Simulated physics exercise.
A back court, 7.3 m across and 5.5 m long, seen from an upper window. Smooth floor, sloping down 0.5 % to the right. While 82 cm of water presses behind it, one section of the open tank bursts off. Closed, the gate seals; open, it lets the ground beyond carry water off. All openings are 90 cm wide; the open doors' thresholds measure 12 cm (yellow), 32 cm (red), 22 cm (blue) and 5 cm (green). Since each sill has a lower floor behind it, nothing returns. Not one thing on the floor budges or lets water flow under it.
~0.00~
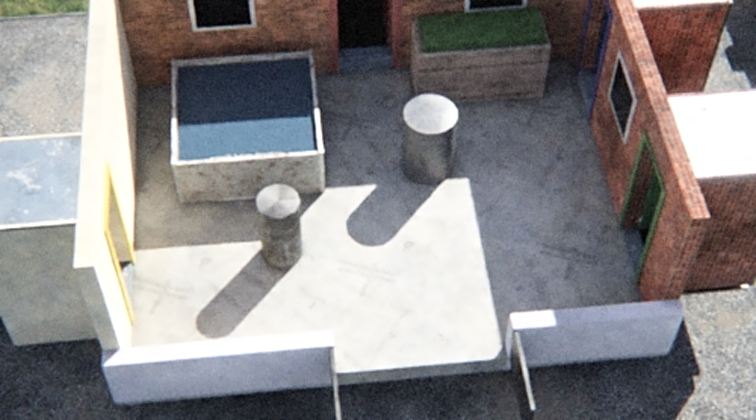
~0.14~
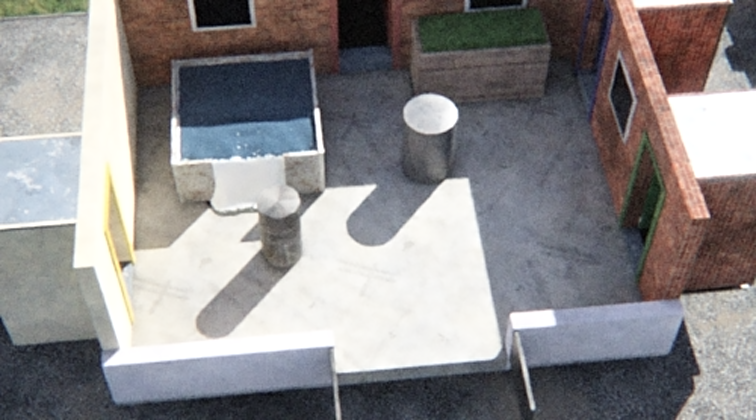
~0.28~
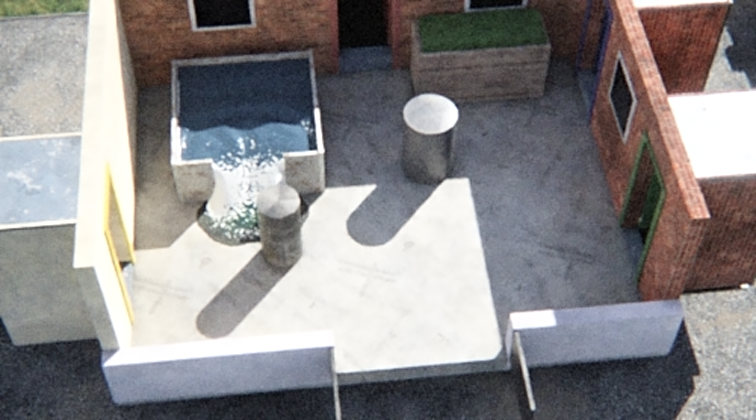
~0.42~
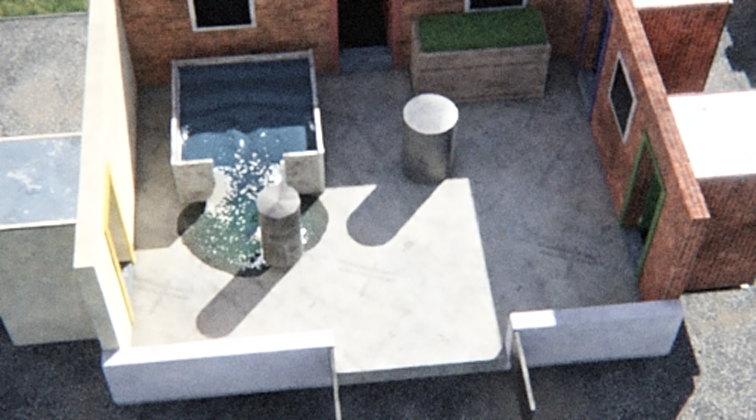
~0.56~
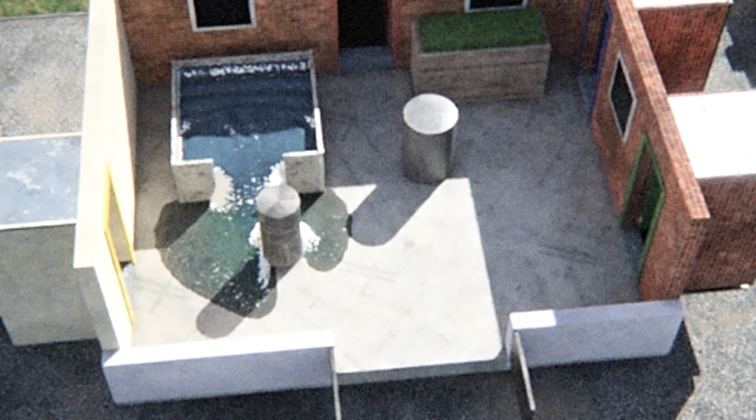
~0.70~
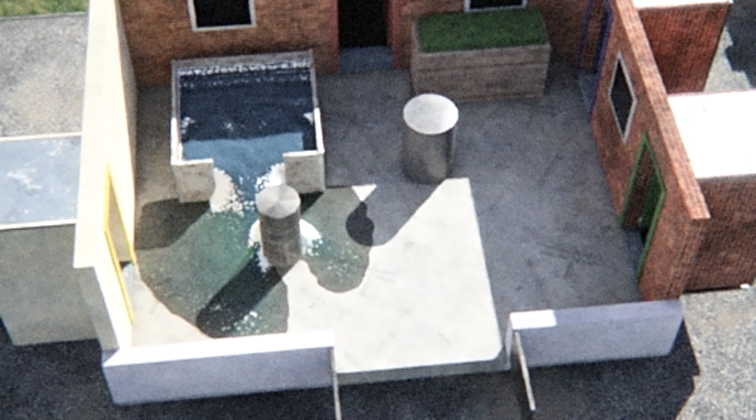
At first, an open tank of still water stands in a walled courtyard with two metal cylinders on the floor. Then a section of its near side gives way, and water pours out in a foaming rush. It surrounds the nearer cylinder and spreads across the pale floor toward the front wall.
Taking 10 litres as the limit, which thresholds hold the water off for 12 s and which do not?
At the yellow door the amount will overshoot the limit; at the red door the amount will not overshoot the limit; at the blue door the amount will not overshoot the limit; at the green door the amount will overshoot the limit.
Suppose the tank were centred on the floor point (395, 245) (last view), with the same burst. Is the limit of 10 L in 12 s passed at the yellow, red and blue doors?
So the yellow door keeps within it, the red door keeps within it and the blue door keeps within it.
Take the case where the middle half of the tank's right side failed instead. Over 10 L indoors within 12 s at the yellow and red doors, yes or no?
Result: Yellow limit not passed, red limit not passed.
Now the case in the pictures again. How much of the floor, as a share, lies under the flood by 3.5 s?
Around 70 per cent wet.
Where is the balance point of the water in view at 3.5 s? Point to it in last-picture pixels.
I'd say somewhere around (283, 223).
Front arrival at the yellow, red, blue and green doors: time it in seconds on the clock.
Door times: Yellow 0.8 s / red 4.5 s / blue 4.0 s / green 2.6 s.
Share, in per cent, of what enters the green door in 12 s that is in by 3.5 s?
Fraction in by then: Around 5 per cent.
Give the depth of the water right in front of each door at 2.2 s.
Centimetres: Yellow 26 / red 0 / blue 0 / green 0.
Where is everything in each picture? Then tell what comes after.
In the first frame, the open tank at (246, 109) is whole and still, 82 cm deep.
In the second frame, the front is at (215, 207), 0.6 m from the gap at (251, 184); 0.2 m2 of floor is under water; 82 cm left at the back of the open tank.
In the third frame, water pours out at (251, 184) and has run 0.9 m, to (220, 238); typically 13 cm deep outside, 82 cm at the open tank's back.
In the fourth frame, water pours out at (251, 185) and has run 1.5 m, to (246, 272); typically 11 cm deep outside, 81 cm at the open tank's back.
In the fifth frame, water pours out at (251, 184) and has run 2.2 m, to (252, 313); typically 6 cm deep outside, 72 cm at the open tank's back.
In the sixth frame, water pours out at (251, 184) and has run 2.8 m, to a hidden place; typically 5 cm deep outside, 69 cm at the open tank's back.
After 1.4 s water covers 35 % of the floor and is deepest (70 cm) near (131, 375); yellow door 15 cm at the sill, 0 L in, red door not reached, blue door not reached, green door not reached.
After 2.2 s water covers 55 % of the floor and is deepest (41 cm) near (131, 364); yellow door 26 cm at the sill, 28 L in, red door not reached, blue door not reached, green door not reached.
After 3.5 s water covers 70 % of the floor and is deepest (32 cm) near (268, 238); yellow door 25 cm at the sill, 139 L in, red door not reached, blue door not reached, green door 10 cm at the sill, 9 L in.
After 7.0 s water covers 90 % of the floor and is deepest (21 cm) near (556, 61); yellow door 15 cm at the sill, 246 L in, red door 2 cm at the sill, 0 L in, blue door 5 cm at the sill, 0 L in, green door 14 cm at the sill, 131 L in.
After 12.0 s water covers 100 % of the floor and is deepest (12 cm) near (330, 142); yellow door 7 cm at the sill, 251 L in, red door 11 cm at the sill, 0 L in, blue door 12 cm at the sill, 0 L in, green door 9 cm at the sill, 247 L in.
